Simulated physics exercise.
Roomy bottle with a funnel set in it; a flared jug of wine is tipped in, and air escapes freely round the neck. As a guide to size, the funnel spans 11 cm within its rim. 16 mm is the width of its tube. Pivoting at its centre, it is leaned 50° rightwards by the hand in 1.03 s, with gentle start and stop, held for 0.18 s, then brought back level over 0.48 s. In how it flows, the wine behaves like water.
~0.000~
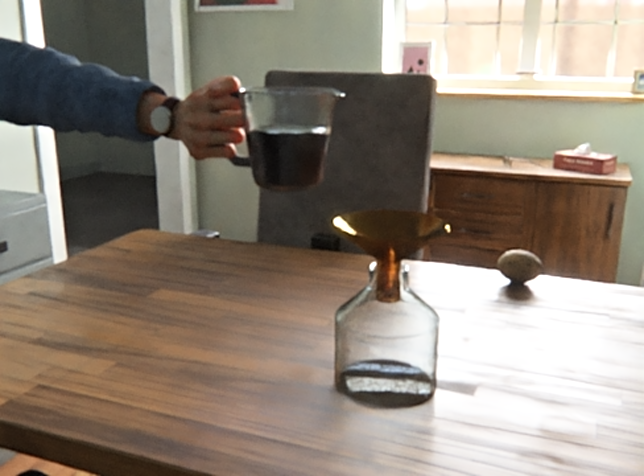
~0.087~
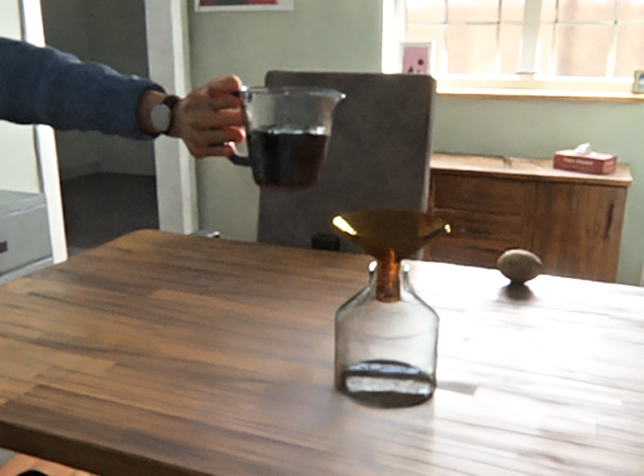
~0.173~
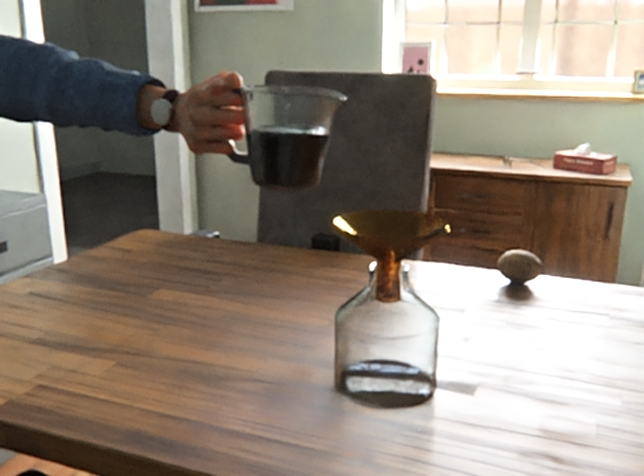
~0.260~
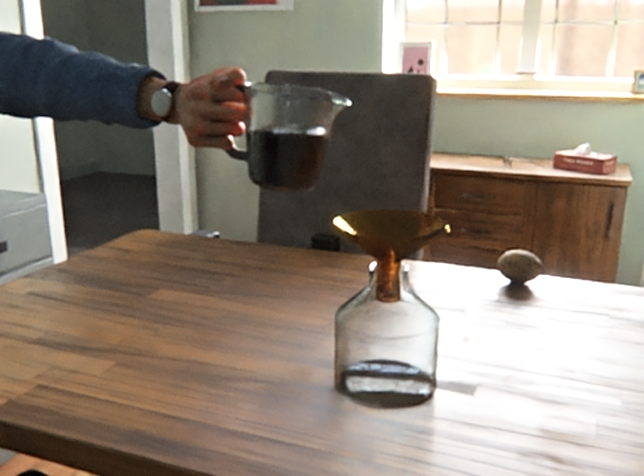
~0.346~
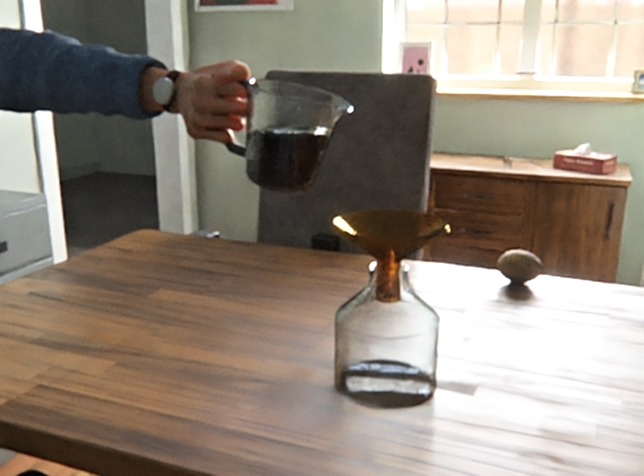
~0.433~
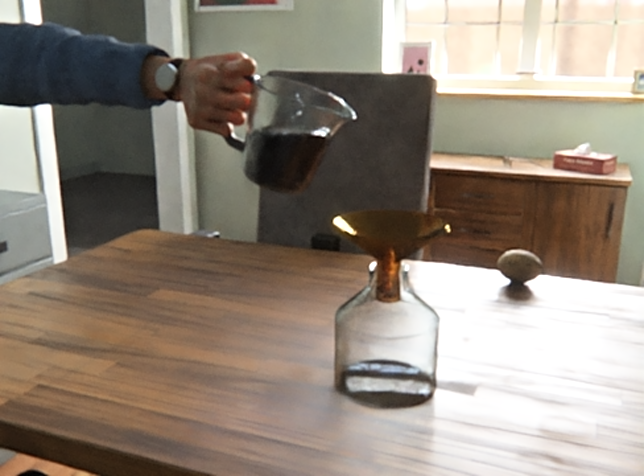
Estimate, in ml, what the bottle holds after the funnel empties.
50 ml.
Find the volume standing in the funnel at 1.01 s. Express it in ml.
Funnel contents: Around 5 ml.
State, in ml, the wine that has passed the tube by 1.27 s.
Roughly 30 ml.
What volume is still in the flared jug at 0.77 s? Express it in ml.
Roughly 310 ml is still in there.
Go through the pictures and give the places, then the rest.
In the first picture, tilt 0°; pouring edge (343, 94); surface from (266, 127) to (318, 131); the funnel's rim runs from (340, 224) to (443, 234).
In the second picture, tilt 1°; pouring edge (344, 95); surface from (267, 127) to (318, 130).
In the third picture, tilt 3°; pouring edge (346, 98); surface from (265, 128) to (322, 131).
In the fourth picture, tilt 7°; pouring edge (348, 103); surface from (267, 129) to (318, 130).
In the fifth picture, tilt 13°; pouring edge (351, 109); surface from (263, 129) to (321, 132).
In the sixth picture, tilt 19°; pouring edge (354, 117); surface from (262, 127) to (323, 131).
Then, 0.77 s in, the tilt is 42° and 0 ml has passed the tube, 0 ml is in the funnel, 310 ml in the flared jug and 0 ml has missed.
Then, 1.01 s in, the tilt is 50° and 0 ml has passed the tube, 5 ml is in the funnel, 290 ml in the flared jug and 0 ml has missed.
Then, 1.27 s in, the tilt is 48° and 25 ml has passed the tube, 10 ml is in the funnel, 260 ml in the flared jug and 0 ml has missed.
Then, 1.55 s in, the tilt is 10° and 45 ml has passed the tube, 5 ml is in the funnel, 255 ml in the flared jug and 0 ml has missed.
Finally, 50 ml has passed the tube, 0 ml is in the funnel, 255 ml in the flared jug and 5 ml has missed.
